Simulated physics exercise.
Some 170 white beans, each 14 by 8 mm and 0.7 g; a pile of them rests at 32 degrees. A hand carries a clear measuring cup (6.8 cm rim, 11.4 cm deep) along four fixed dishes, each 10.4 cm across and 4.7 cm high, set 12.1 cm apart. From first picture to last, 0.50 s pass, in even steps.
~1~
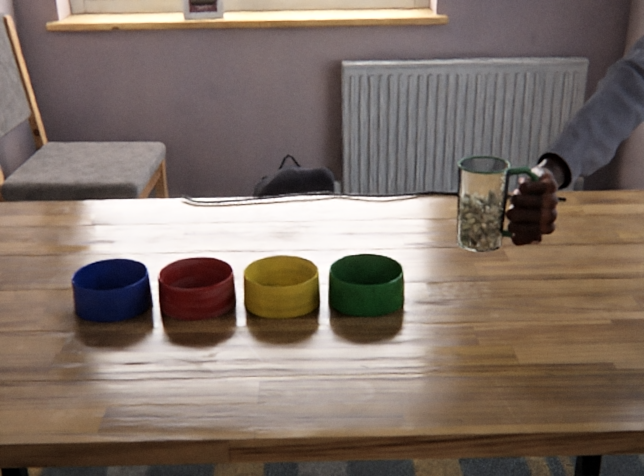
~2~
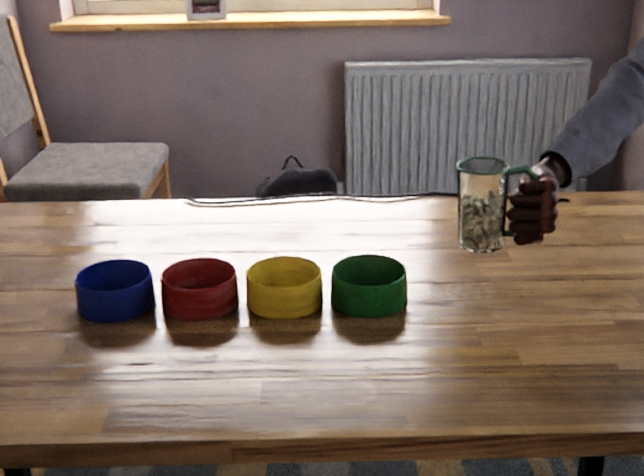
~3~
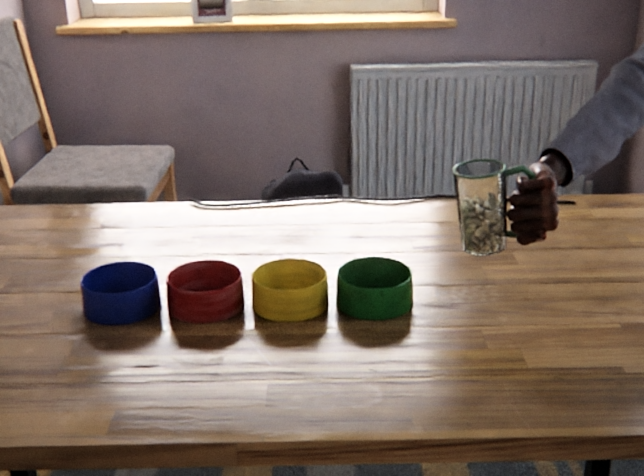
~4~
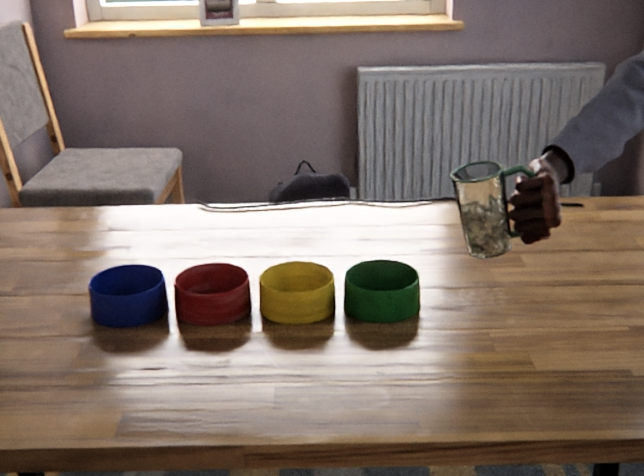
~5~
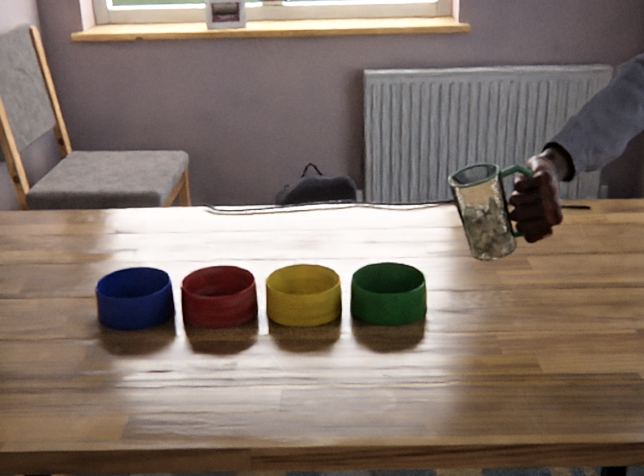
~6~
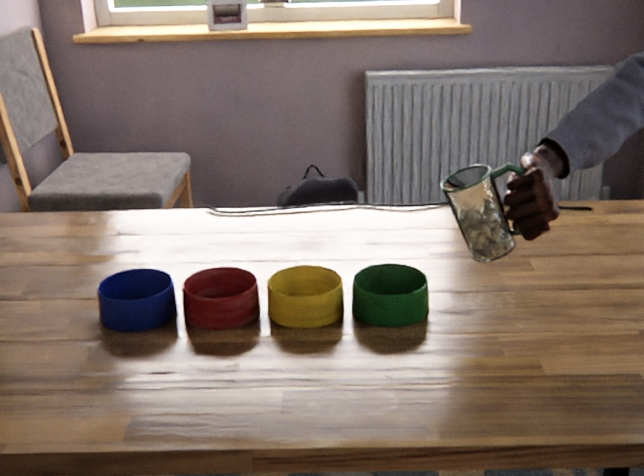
On a wooden table, a hand gradually tilts a clear cup leftward beside four colored dishes.
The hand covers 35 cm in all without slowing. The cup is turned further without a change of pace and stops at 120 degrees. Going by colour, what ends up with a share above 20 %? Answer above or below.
Red: Below, blue: Below, green: Below, yellow: Above, counter: Below.
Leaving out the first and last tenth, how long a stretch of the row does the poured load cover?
About 5 cm.
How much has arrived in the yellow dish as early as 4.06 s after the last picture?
About 100 per cent by then.
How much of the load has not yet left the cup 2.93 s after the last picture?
Roughly 0 per cent.
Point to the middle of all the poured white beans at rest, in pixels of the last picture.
Near (297, 298).
Then, 1.76 s after the last picture, tilt 108 degrees; cup holds 95 %, yellow 5 %.
Then, 2.93 s after the last picture, tilt 120 degrees; cup holds 0 %, yellow 100 %.
Then, 4.06 s after the last picture, tilt 120 degrees; cup holds 0 %, yellow 100 %.
In the end, red 0 %, blue 0 %, green 0 %, yellow 100 %, counter 0 %.
